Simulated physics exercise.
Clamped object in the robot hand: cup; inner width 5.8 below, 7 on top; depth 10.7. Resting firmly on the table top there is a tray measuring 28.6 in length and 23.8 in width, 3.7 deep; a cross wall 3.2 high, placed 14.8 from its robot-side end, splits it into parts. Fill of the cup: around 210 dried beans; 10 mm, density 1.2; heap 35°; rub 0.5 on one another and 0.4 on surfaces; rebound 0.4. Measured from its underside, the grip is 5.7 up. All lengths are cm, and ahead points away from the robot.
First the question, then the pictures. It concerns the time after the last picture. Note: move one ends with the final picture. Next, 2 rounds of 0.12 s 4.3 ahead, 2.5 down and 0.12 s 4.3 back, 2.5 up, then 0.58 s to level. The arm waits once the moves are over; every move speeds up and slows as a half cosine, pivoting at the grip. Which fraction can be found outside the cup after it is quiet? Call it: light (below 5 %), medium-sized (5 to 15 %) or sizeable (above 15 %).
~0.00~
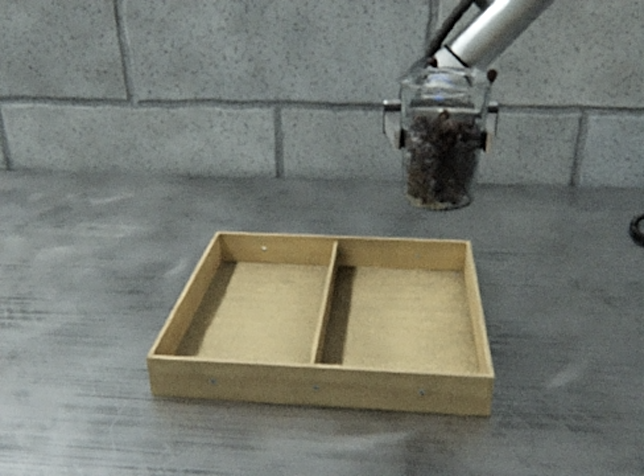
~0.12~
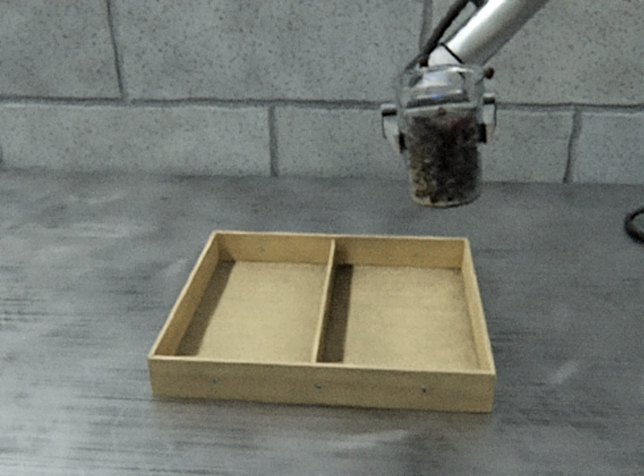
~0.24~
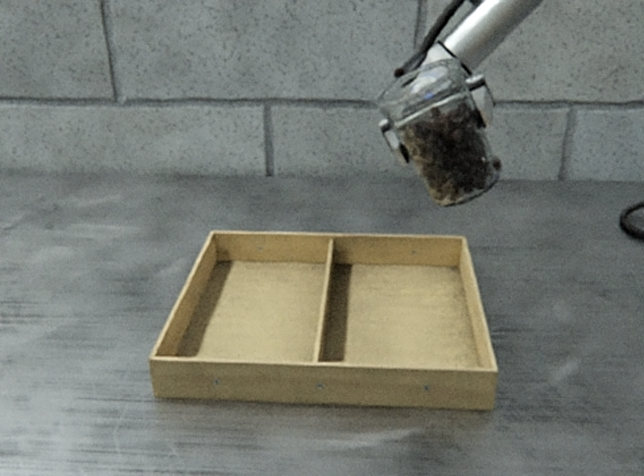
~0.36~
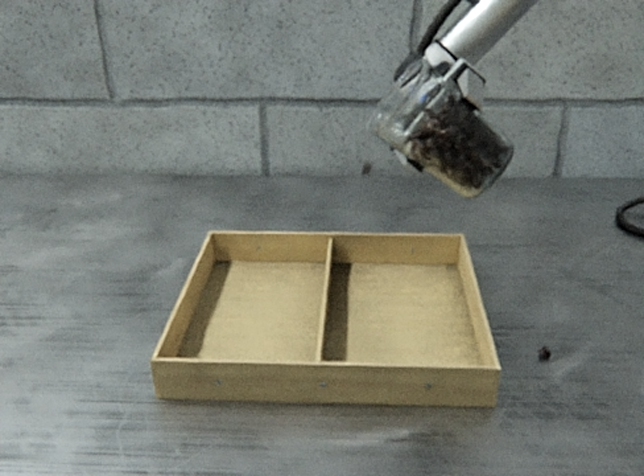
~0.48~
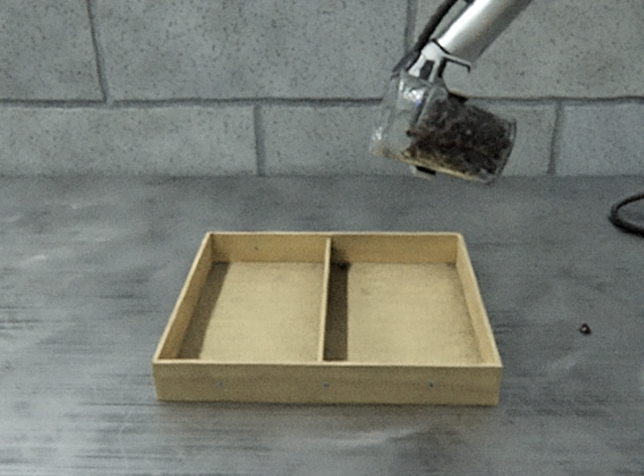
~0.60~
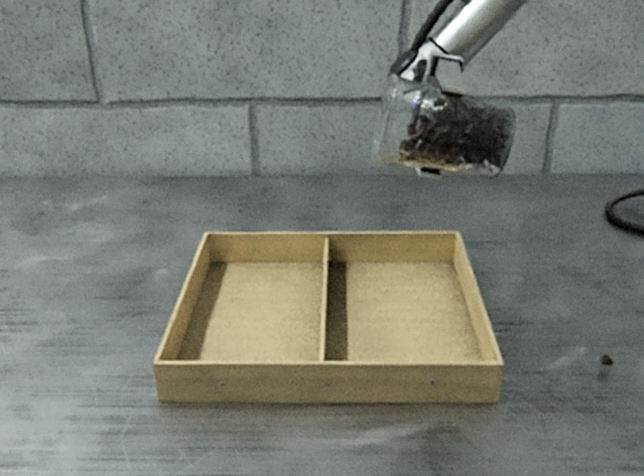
A sizeable share.
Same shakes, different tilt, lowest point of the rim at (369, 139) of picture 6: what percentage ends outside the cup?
I'd put it at roughly 5 %.
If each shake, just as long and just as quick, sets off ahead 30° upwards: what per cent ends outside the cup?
Roughly 70 per cent.
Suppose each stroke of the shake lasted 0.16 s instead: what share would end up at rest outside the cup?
10 %.
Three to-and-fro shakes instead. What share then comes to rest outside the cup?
Roughly 30 percent.
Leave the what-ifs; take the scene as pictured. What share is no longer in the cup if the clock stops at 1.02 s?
About 15 per cent.
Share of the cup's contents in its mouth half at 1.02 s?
Something near 55 per cent is there.
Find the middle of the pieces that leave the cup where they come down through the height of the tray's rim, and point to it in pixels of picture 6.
Look at roughly (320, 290) in the last picture.
By 1.02 s, tilted 78° forward, highest piece 20 above the table; 182 in the cup, 18 in the far-side part, 4 in the robot-side part, 1 on the table or floor, 4 in flight or on a rim.
By 1.45 s, tilted 23° forward, highest piece 24 above the table; 161 in the cup, 24 in the far-side part, 23 in the robot-side part, 1 on the table or floor.
By 1.86 s, level, highest piece 23 above the table; 161 in the cup, 24 in the far-side part, 23 in the robot-side part, 1 on the table or floor.
By 2.91 s, level, highest piece 23 above the table; 161 in the cup, 24 in the far-side part, 23 in the robot-side part, 1 on the table or floor.
Final count, 161 in the cup, 24 in the far-side part, 23 in the robot-side part, 1 on the table or floor. That is 23 % outside the cup.
